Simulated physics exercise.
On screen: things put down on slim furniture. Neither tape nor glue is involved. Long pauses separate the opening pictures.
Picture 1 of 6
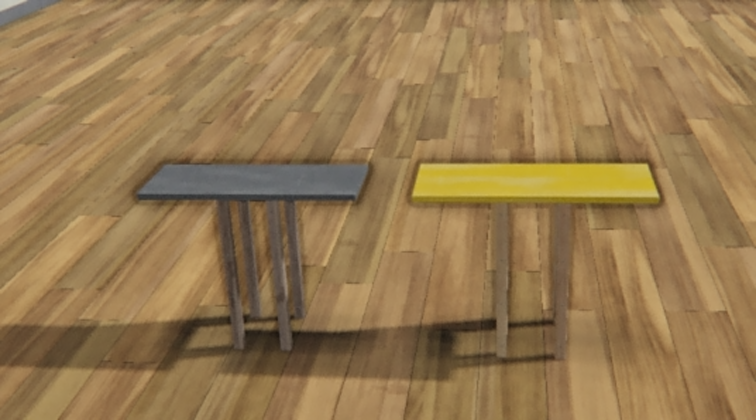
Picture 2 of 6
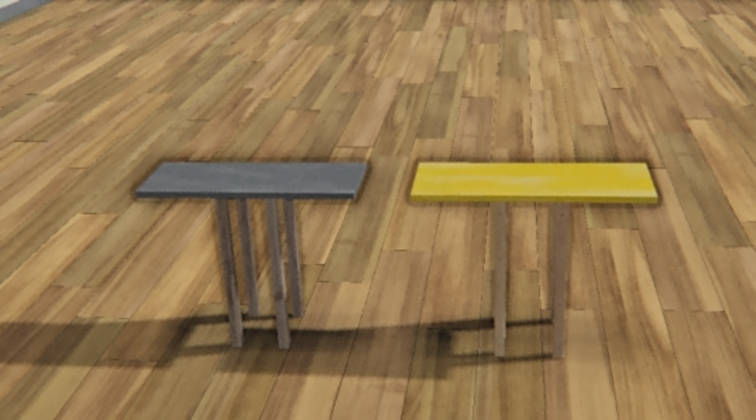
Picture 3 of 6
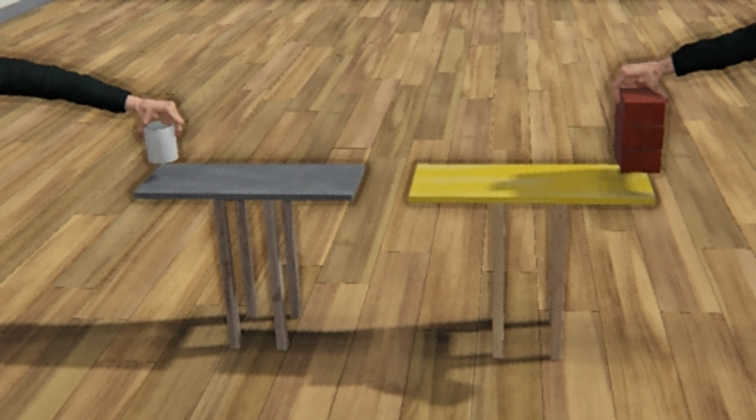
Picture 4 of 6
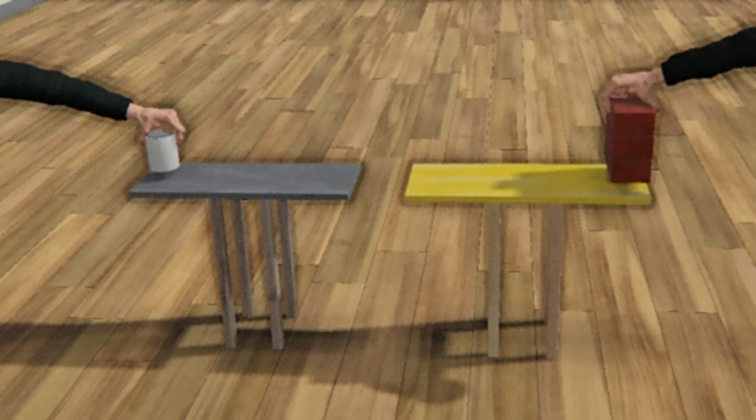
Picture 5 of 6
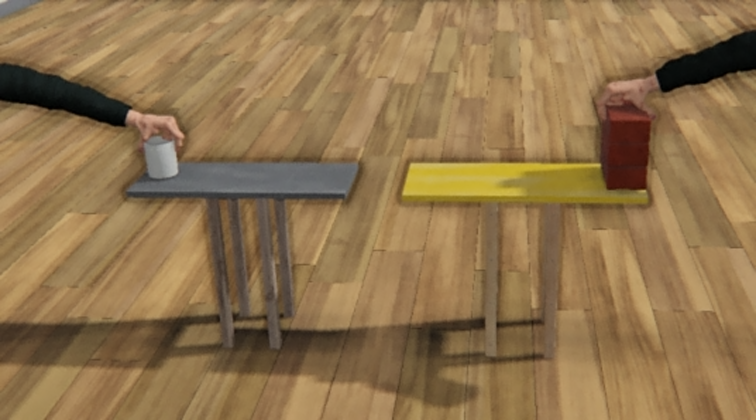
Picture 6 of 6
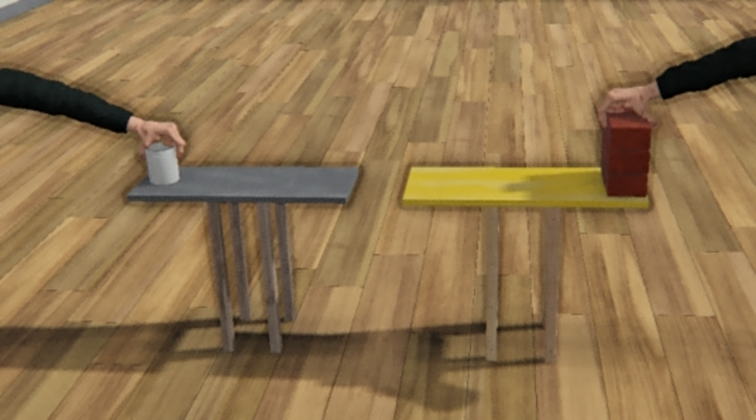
In this clip, a grey table and a yellow table stand on a wooden floor; two hands then lower a white cup-like container onto the grey one's left end and red bricks onto the yellow one's right end, keeping hold.
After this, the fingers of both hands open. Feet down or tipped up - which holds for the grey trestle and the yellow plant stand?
The grey trestle will remain standing after that. The yellow plant stand will come down after that.
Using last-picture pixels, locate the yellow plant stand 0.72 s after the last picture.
Near (674, 229).
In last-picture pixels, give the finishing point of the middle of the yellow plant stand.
It comes to rest at about (715, 254) in the last picture.
Then, 0.54 s later than the last frame, grey trestle at rest near (246, 184); yellow plant stand tilted by 23° near (597, 187).
Then, 0.72 s later than the last frame, grey trestle at rest near (246, 184); yellow plant stand tilted by 54° near (674, 229).
When it is over, the grey trestle holds firm, near (246, 184); the yellow plant stand overbalances, near (715, 254).
